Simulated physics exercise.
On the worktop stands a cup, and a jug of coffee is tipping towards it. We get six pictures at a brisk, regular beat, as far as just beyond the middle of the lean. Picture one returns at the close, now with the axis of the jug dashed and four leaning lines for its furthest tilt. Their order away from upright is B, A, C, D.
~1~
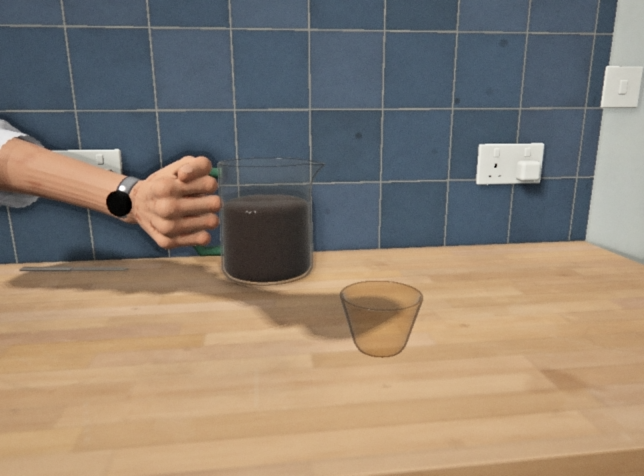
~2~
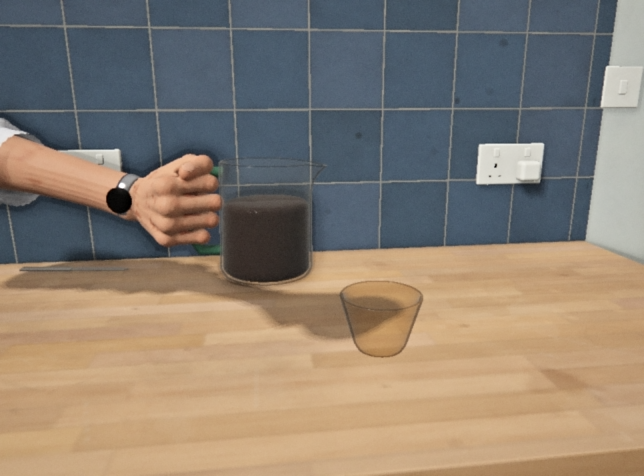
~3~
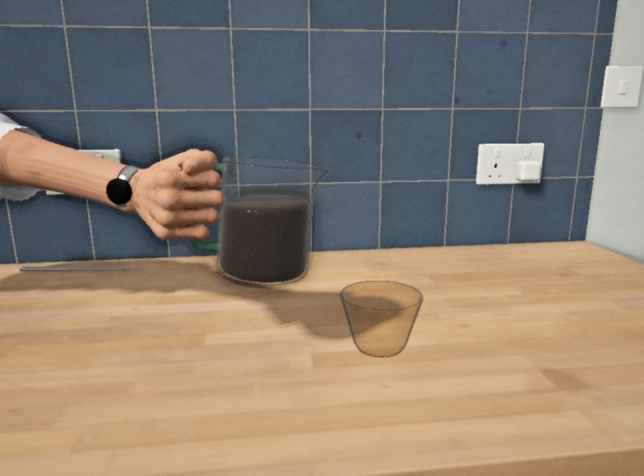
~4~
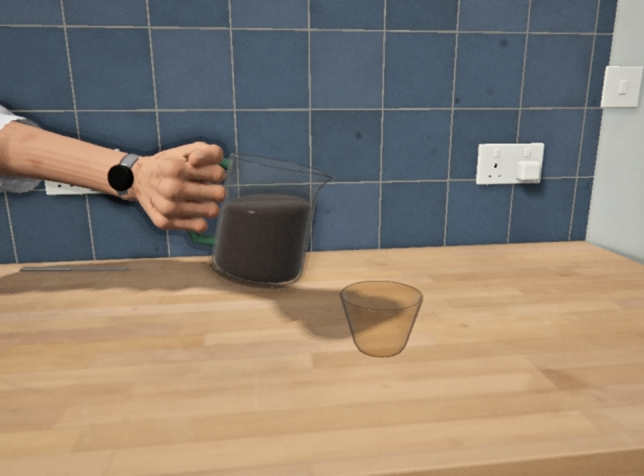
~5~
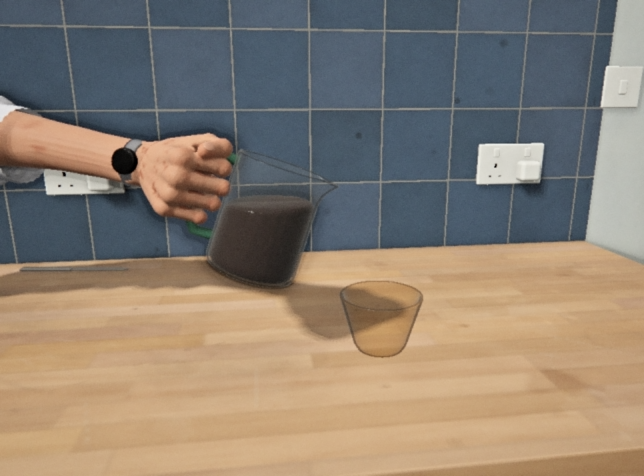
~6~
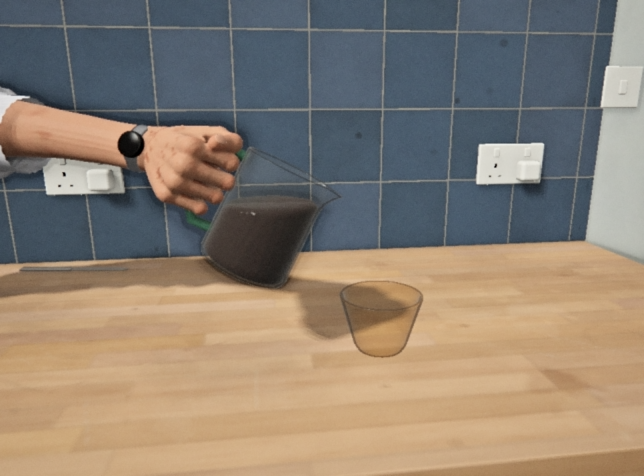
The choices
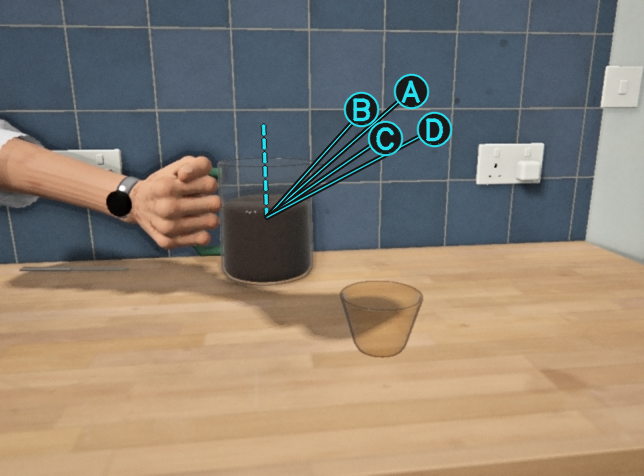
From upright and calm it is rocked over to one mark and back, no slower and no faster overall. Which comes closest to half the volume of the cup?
D beats the others.
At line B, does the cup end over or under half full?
Under.
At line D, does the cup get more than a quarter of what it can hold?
Yes, clearly.
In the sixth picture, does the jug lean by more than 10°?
Yes, it does.
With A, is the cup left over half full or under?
Under.
On the marked copy, A at (398, 102); B at (351, 123); C at (370, 146); D at (418, 137).
With A, the cup ends with about 16 % of what it can hold.
With B, the cup ends with about 6 % of what it can hold.
With C, the cup ends with about 32 % of what it can hold; 3 % of the coffee is spilt.
With D, the cup ends with about 55 % of what it can hold; 3 % of the coffee is spilt.
